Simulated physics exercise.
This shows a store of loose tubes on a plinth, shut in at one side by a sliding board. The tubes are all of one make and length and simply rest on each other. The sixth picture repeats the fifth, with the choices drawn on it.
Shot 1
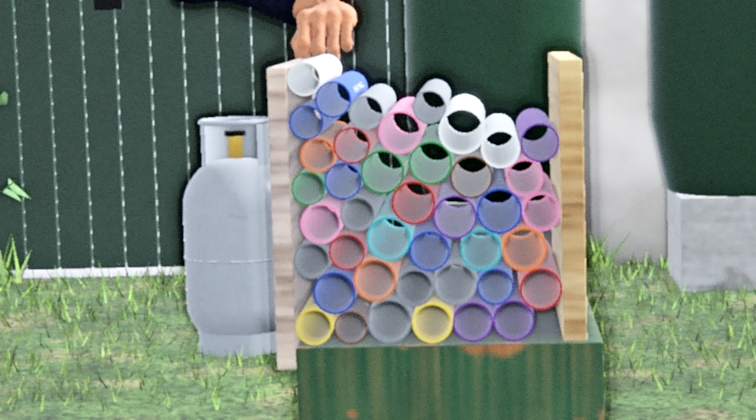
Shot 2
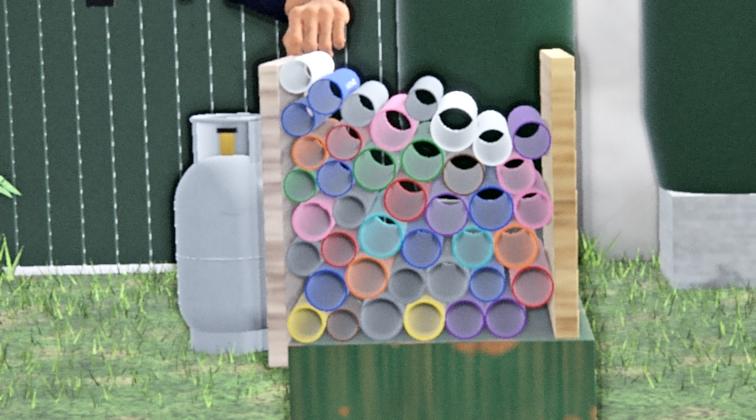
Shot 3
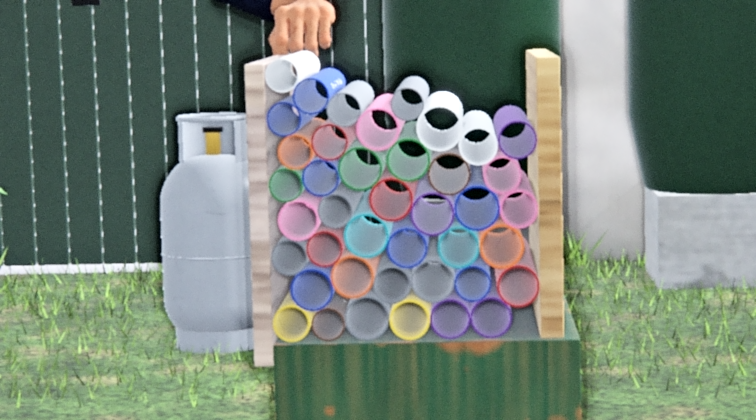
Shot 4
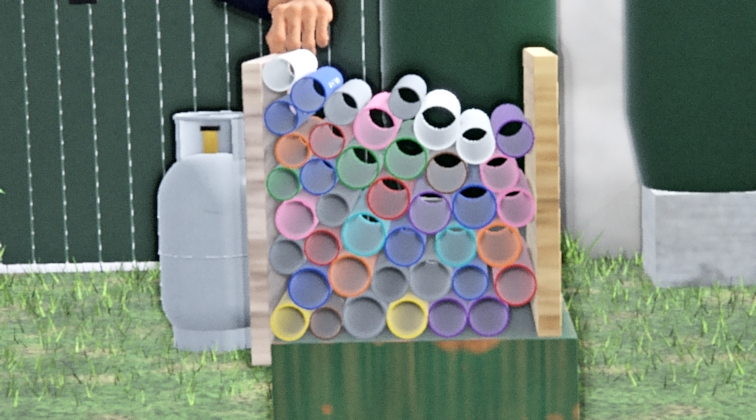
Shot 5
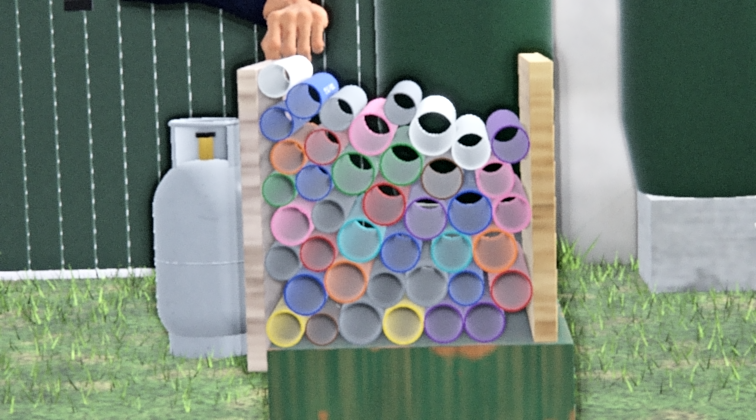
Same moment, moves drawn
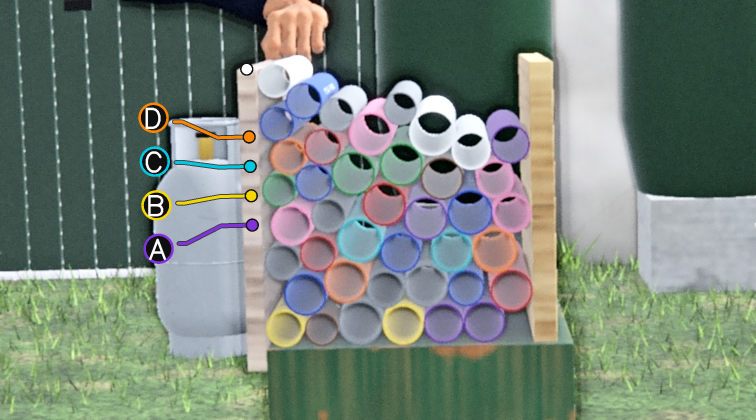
Colourful tubes sit stacked between two boards, barely moving, while a hand rests above the left board.
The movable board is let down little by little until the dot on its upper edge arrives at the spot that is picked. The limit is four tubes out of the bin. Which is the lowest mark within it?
Slide it to B.
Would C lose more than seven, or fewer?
At C, fewer than seven.
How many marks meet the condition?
Three of the four.
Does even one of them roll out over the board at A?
At A: Yes.
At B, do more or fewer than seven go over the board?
At B, fewer than seven.
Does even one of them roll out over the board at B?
Yes.
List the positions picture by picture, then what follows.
The first frame shows a turquoise tube (388, 239); a purple tube (455, 217); a blue tube (343, 181).
The second frame shows a blue tube (335, 179); a red tube (344, 143).
The third frame shows a white tube (440, 128); a white tube (282, 76).
The fourth frame shows side board (275, 196); a yellow tube (289, 322).
The fifth frame shows a purple tube (484, 321); a grey tube (426, 286); a turquoise tube (359, 240).
On the copy, A at (253, 225); B at (251, 196); C at (250, 167); D at (249, 137); the white dot at (247, 69).
On B. First, top of the board (259, 130).
Then, top of the board (262, 195).
Finally, top of the board (262, 195), two out over the board.
By contrast, A five out over the board; C two out over the board; D one out over the board.
